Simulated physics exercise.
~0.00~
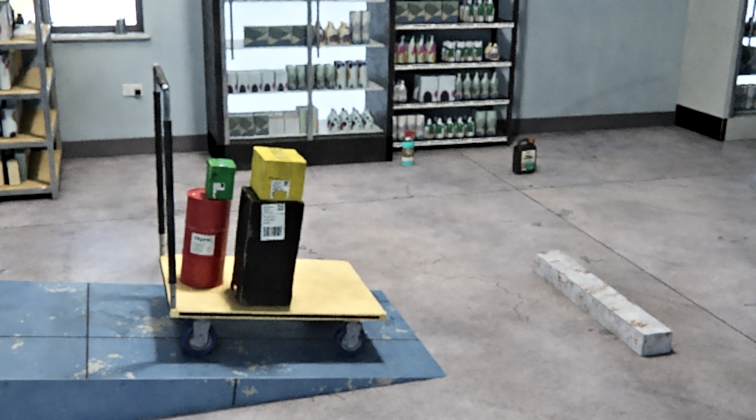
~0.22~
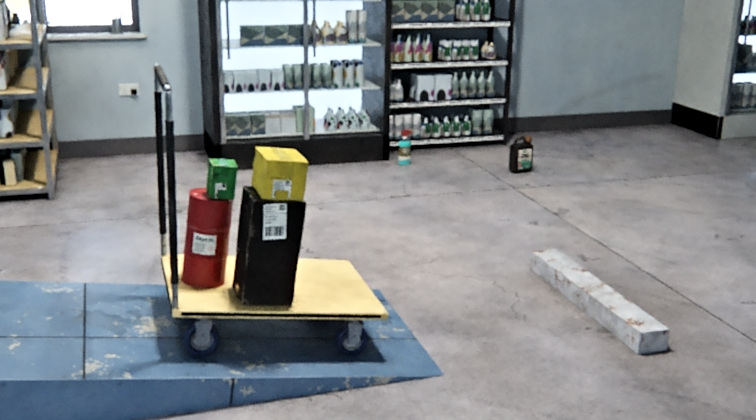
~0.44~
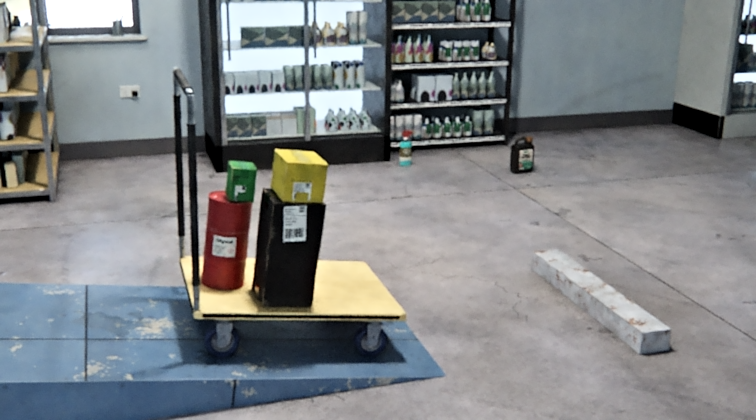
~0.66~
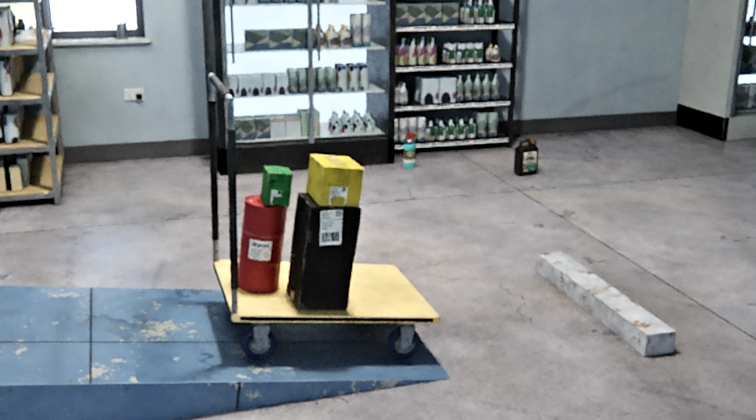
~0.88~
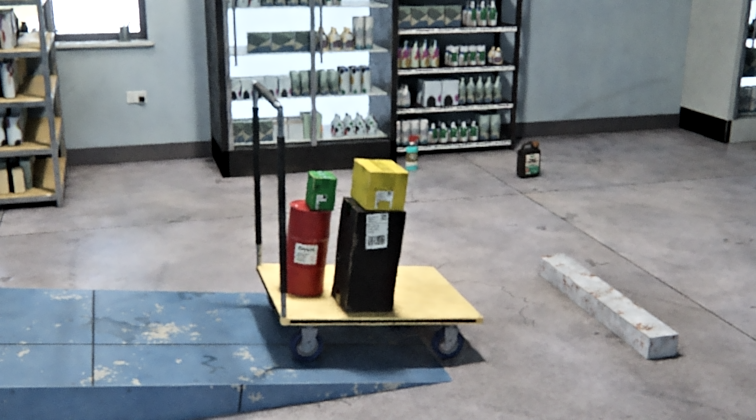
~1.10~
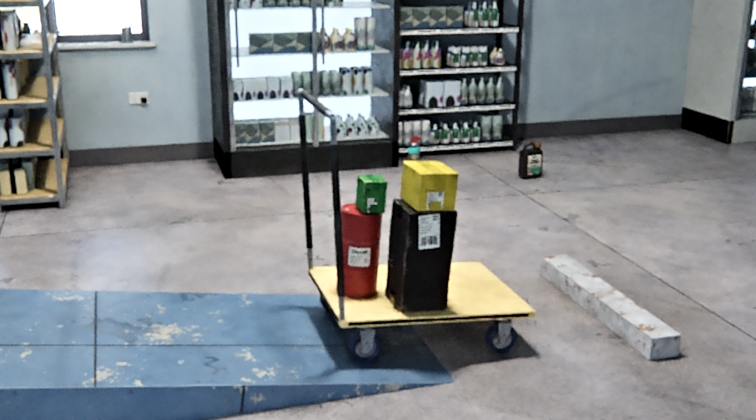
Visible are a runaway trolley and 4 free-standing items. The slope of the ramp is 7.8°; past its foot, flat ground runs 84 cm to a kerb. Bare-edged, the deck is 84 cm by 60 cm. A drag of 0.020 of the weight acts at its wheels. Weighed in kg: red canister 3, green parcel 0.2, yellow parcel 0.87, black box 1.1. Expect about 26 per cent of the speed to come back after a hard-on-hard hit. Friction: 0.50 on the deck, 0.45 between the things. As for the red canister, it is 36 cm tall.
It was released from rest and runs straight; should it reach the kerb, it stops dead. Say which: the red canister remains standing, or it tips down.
Still up.
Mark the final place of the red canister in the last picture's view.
About (479, 247).
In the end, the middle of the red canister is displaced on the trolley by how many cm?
Roughly 6 centimetres.
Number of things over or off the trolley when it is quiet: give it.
Total: 3.
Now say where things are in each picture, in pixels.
Kerb 109 cm ahead; red canister (206, 238); green parcel (220, 179), in the first picture.
Kerb 108 cm ahead; black box (268, 246); green parcel (222, 179), in the second picture.
Kerb 101 cm ahead; yellow parcel (299, 176); black box (288, 248), in the third picture.
Kerb 88 cm ahead; green parcel (276, 186); yellow parcel (334, 180), in the fourth picture.
Kerb 70 cm ahead; black box (368, 254); green parcel (321, 191), in the fifth picture.
Kerb 48 cm ahead; red canister (359, 250); yellow parcel (429, 186), in the sixth picture.
After 1.80 s, trolley at the kerb; red canister tipped 13° from how it sat near (489, 243); yellow parcel tipped 24° from how it sat; black box tipped 23° from how it sat.
After 2.10 s, trolley at the kerb; yellow parcel now off the trolley; red canister tipped 4° from how it sat near (481, 245); green parcel on its side.
At rest (3.4 s), off the trolley and tipped over, yellow parcel; tipped over on the trolley, green parcel and black box; red canister in place, give or take 10 cm. Seen from the same camera at the end, red canister near (479, 247).
